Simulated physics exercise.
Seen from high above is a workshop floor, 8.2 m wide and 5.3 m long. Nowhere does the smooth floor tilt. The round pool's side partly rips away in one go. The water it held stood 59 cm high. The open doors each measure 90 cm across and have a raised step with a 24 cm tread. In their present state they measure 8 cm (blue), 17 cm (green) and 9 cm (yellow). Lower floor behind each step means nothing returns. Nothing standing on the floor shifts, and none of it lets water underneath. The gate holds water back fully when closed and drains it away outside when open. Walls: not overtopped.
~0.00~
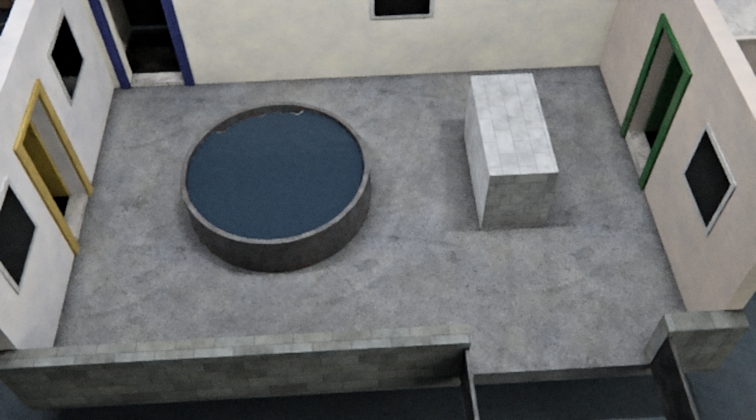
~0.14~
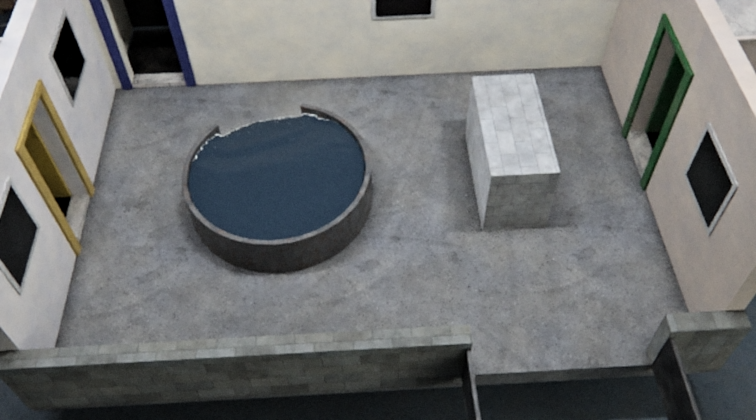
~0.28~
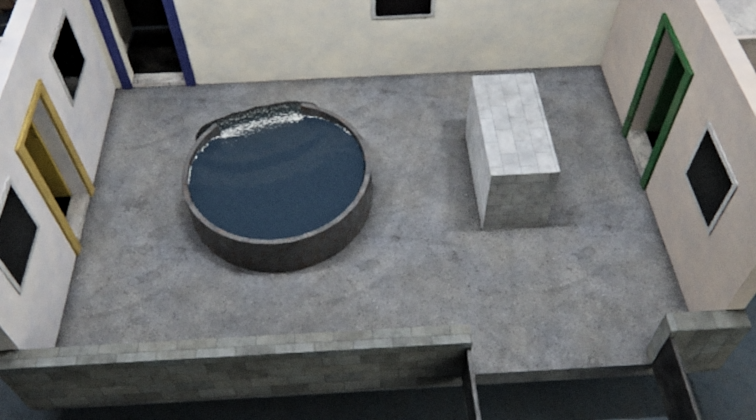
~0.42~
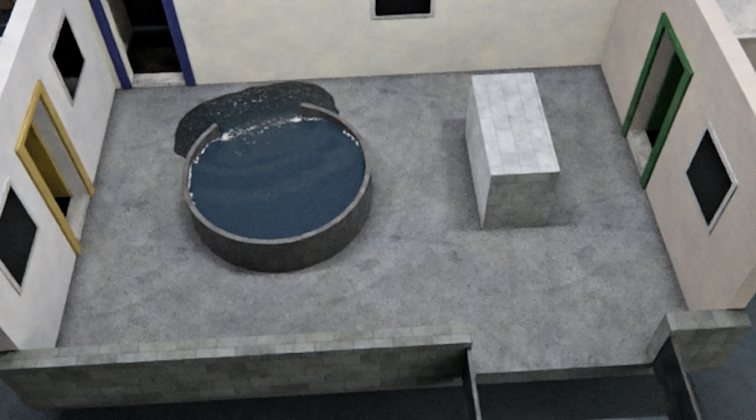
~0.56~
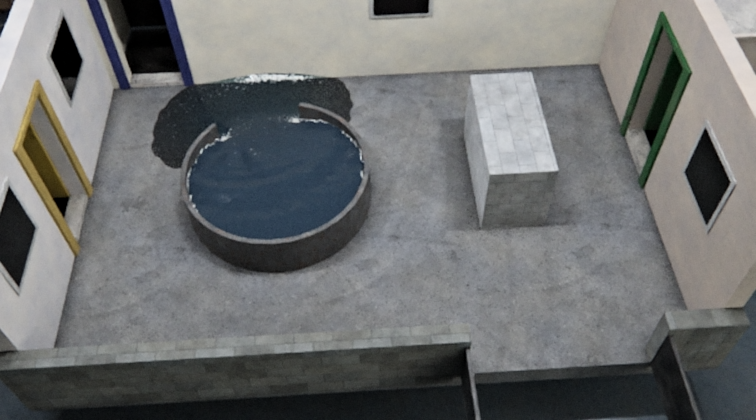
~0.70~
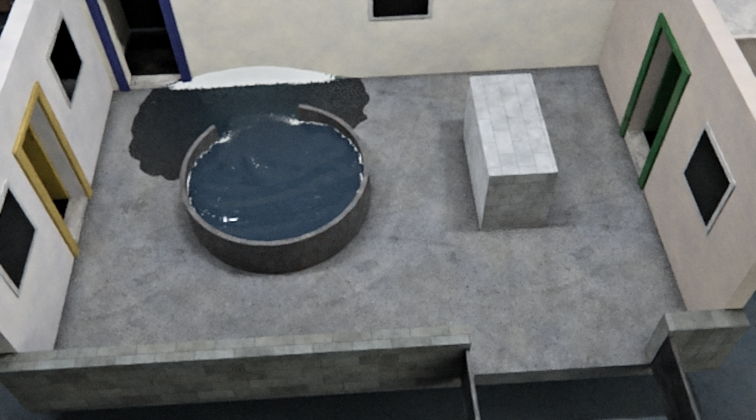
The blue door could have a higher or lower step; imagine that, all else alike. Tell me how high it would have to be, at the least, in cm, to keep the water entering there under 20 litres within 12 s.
It would have to be about 26 cm.
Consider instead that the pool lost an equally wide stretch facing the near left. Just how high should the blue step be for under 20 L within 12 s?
Estimate: Near 15 cm.
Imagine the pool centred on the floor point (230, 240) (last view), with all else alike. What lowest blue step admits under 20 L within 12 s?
That setup calls for roughly 32 cm.
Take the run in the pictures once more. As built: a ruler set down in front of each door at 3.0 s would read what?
Door by door in cm - blue 20, green 0, yellow 6.
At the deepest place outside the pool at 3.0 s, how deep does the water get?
I'd estimate roughly 34 cm.
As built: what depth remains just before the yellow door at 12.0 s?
5.0 cm.
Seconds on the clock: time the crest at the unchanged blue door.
Peak: Close to 2.4 s.
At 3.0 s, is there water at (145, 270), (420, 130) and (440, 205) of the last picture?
Point 1: Awash; point 2: Awash; point 3: Bone dry.
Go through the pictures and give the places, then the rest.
In the first frame, still water, 59 cm deep, in the round pool at (276, 171); the blue door at (143, 38) is dry.
In the second frame, the front is at a hidden place, 0.3 m from the gap on the far side; 0.3 m2 of floor is wet, 59 cm left at the back.
In the third frame, the gap is on the far side, the front 0.7 m out at a hidden place; the back of the round pool holds 59 cm.
In the fourth frame, water pours out on the far side and has run 1.2 m, to (288, 85); about 6 cm deep outside, 59 cm at the back.
In the fifth frame, the gap is on the far side, the front 1.6 m out at (204, 84); the back of the round pool holds 59 cm.
In the sixth frame, the front is at (161, 88), 2.0 m from the gap on the far side; 4.3 m2 of floor is wet, 59 cm left at the back; the blue door at (142, 40), 2.2 m from the gap, is still 0.1 m from the nearest water.
After 1.4 s water covers 15 % of the floor, deepest (42 cm) near (264, 92); 16 cm at the blue door, 7 litres in over its 8 cm step.
After 3.0 s water covers 45 % of the floor, deepest (34 cm) near (124, 92); 20 cm at the blue door, 92 litres in over its 8 cm step.
After 12.0 s water covers 100 % of the floor, deepest (11 cm) near (652, 229); 7 cm at the blue door, 285 litres in over its 8 cm step.
At the blue door as built, the water arrived by 0.8 s and peaked near 24 cm at 2.4 s.
Run again over the same 12 s with other heights there, 43 litres in over 21 cm, 13 litres over 28 cm. The limit of 20 litres is kept from about 26 cm up.
